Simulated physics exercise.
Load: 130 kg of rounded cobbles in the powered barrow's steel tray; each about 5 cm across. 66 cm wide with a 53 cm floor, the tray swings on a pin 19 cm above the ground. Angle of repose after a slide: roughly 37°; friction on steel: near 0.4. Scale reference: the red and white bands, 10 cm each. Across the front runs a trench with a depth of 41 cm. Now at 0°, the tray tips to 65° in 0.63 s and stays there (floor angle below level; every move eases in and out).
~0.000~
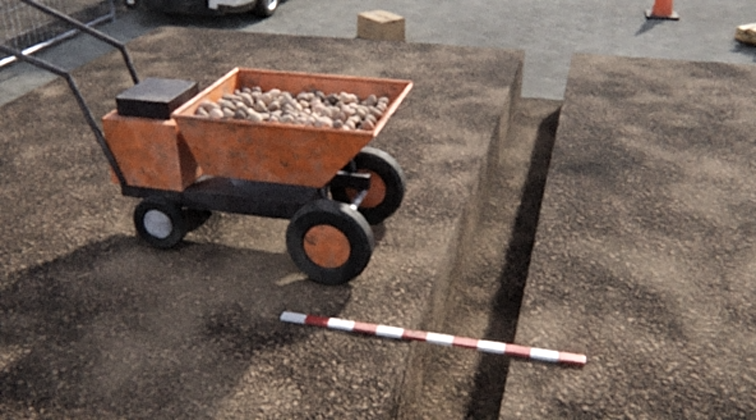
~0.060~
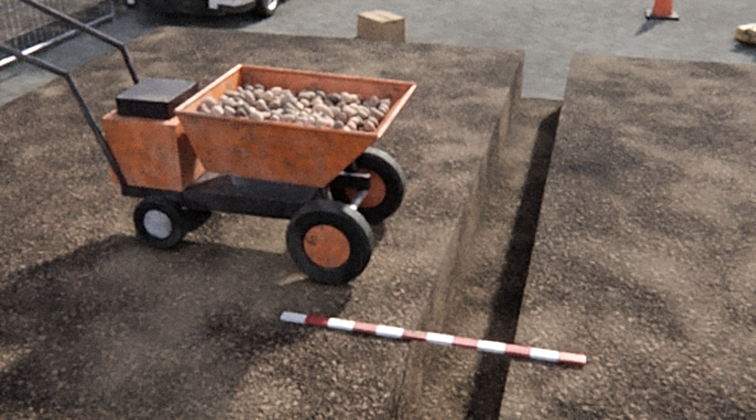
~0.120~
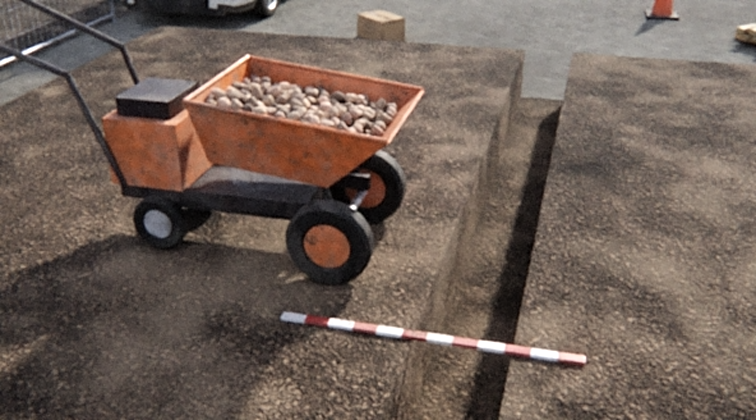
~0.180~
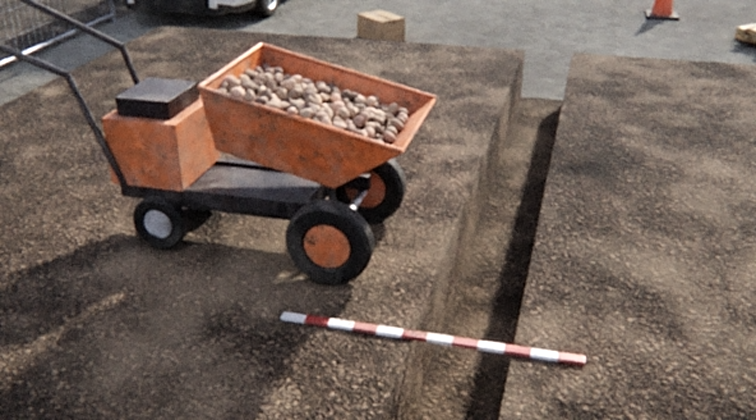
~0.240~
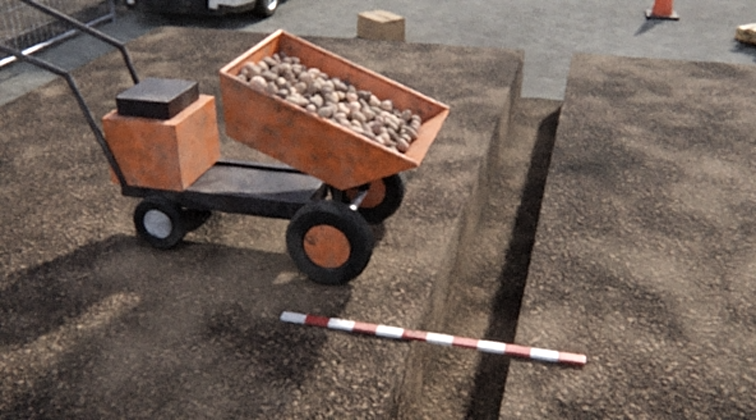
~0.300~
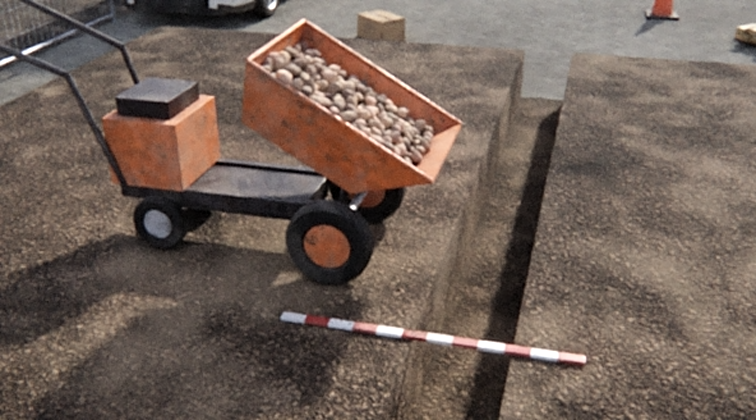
An orange tray full of stones tilts steadily down to the right beside a trench.
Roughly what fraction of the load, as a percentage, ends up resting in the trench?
Roughly 59 per cent of the load.
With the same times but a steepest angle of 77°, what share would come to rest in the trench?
Then about 65 per cent.
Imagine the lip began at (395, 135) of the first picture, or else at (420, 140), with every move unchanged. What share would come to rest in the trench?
I'd expect some 45 per cent, then some 25.
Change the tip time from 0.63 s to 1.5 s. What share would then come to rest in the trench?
That would give about 80 percent.
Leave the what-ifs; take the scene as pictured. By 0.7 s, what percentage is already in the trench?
I'd say near 20 per cent at that time.
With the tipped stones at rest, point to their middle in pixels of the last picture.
The tipped stones centre close to (517, 324).
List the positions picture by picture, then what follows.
Lip at (374, 135), floor tilted 0°, highest stones at (297, 101), in the first picture.
Lip at (378, 137), floor tilted 2°, highest stones at (281, 98); the stones move at 0.4 m/s on average, in the second picture.
Lip at (388, 142), floor tilted 6°, highest stones at (260, 90); the stones move at 0.8 m/s on average, in the third picture.
Lip at (402, 152), floor tilted 13°, highest stones at (263, 79); the stones move at 1.1 m/s on average, in the fourth picture.
Lip at (418, 165), floor tilted 21°, highest stones at (275, 64); the stones move at 1.3 m/s on average, in the fifth picture.
Lip at (432, 182), floor tilted 30°, highest stones at (294, 55); the stones move at 1.4 m/s on average, in the sixth picture.
After 0.5 s the floor is at 55°; 100 % in the tray; the foremost stones are at (452, 189).
After 0.7 s the floor is at 65°; 79 % in the tray, 18 % in the trench, 3 % past the trench; the foremost stones are at (540, 284).
After 1.1 s the floor is at 65°; 26 % in the tray, 34 % in the trench, 40 % past the trench; the foremost stones are at (718, 296).
After 3.0 s the floor is at 65°; 0 % in the tray, 59 % in the trench, 41 % past the trench; the foremost stones are past the picture's edge.
